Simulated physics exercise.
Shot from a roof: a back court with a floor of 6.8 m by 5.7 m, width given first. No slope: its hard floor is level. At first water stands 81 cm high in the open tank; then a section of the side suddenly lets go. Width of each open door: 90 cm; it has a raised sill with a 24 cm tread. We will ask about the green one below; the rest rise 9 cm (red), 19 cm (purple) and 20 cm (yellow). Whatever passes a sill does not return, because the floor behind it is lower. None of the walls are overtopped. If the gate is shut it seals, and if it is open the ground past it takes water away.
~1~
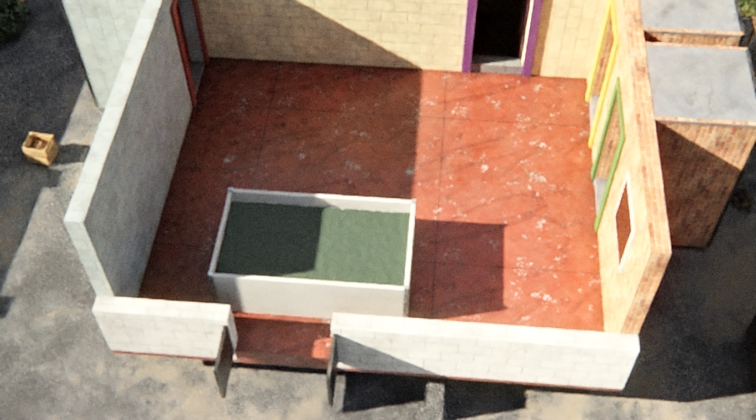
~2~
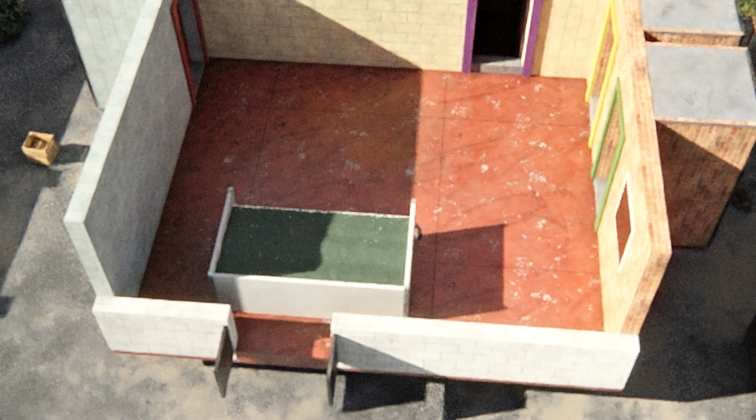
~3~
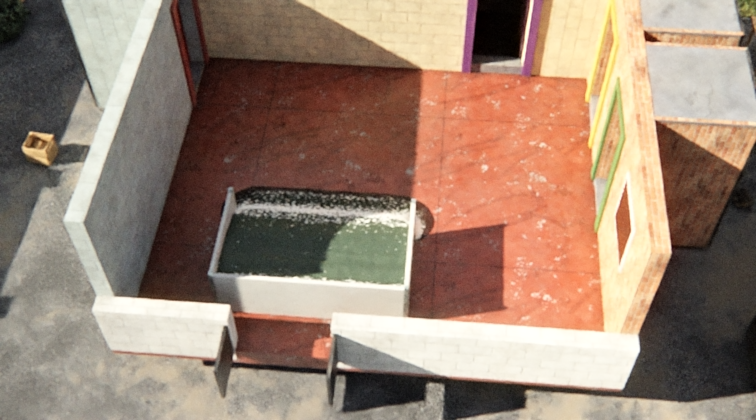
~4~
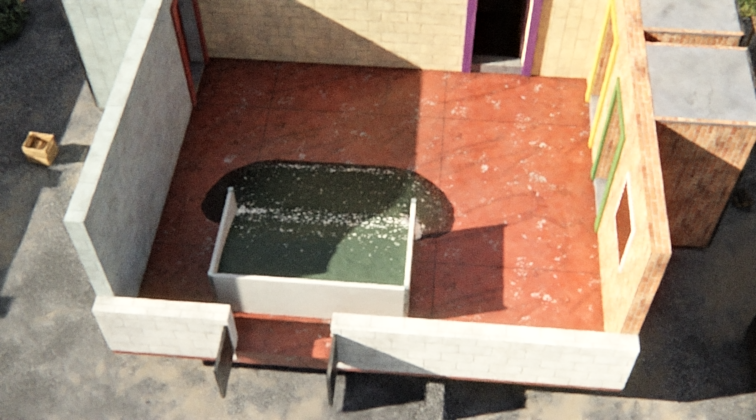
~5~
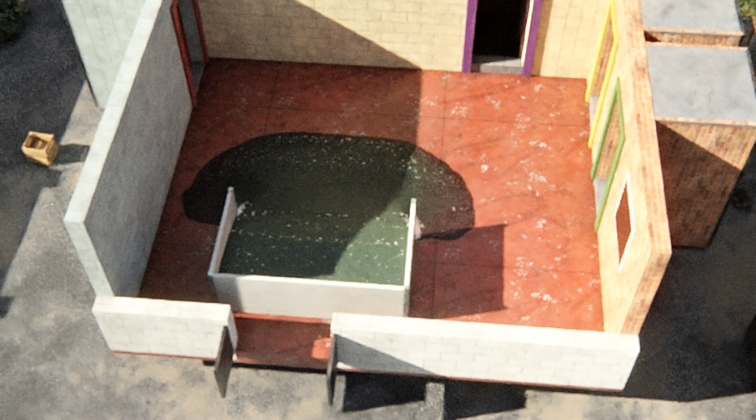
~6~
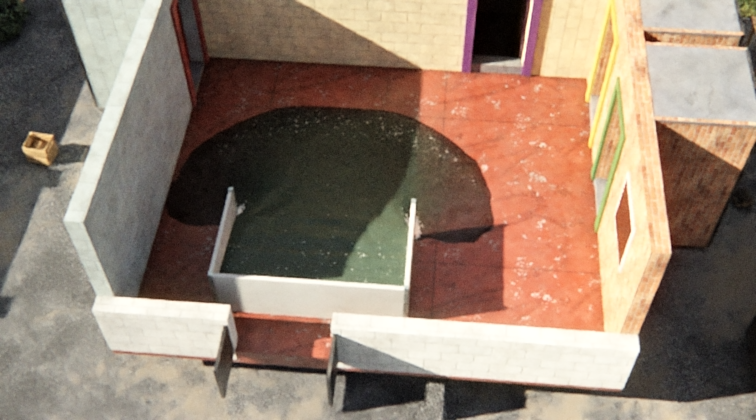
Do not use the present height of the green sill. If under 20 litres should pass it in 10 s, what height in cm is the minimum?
The minimum is around 6 cm.
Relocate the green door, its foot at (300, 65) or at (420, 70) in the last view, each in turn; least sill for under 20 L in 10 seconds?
About 32 and 28 cm.
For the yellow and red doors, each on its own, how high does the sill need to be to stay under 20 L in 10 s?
Close to 20 cm (yellow) and close to 32 cm (red).
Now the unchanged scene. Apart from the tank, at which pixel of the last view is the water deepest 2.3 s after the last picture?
Around pixel (570, 81).
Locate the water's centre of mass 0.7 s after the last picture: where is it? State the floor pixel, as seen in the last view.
(330, 186).
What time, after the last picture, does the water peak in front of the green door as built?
The level tops out around 4.0 s.
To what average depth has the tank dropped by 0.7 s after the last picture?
I'd put it near 27 cm.
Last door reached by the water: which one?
The answer is the green door.
Then, 0.7 s after the last picture water covers 55 % of the floor, deepest (47 cm) near (346, 69); it has not reached the green door.
Then, 2.3 s after the last picture water covers 60 % of the floor, deepest (36 cm) near (570, 81); 1 cm at the green door, 0 litres in over its 6 cm sill.
Then, 9.3 s after the last picture water covers 95 % of the floor, deepest (14 cm) near (585, 362); 7 cm at the green door, 18 litres in over its 6 cm sill.
At the green door as built, the water peaked near 9 cm, 4.1 s after the last picture.
Run again over the same 10 s with other heights there, 30 litres in over 5 cm, 13 litres over 6.5 cm. The limit of 20 litres is kept from about 6 cm up.
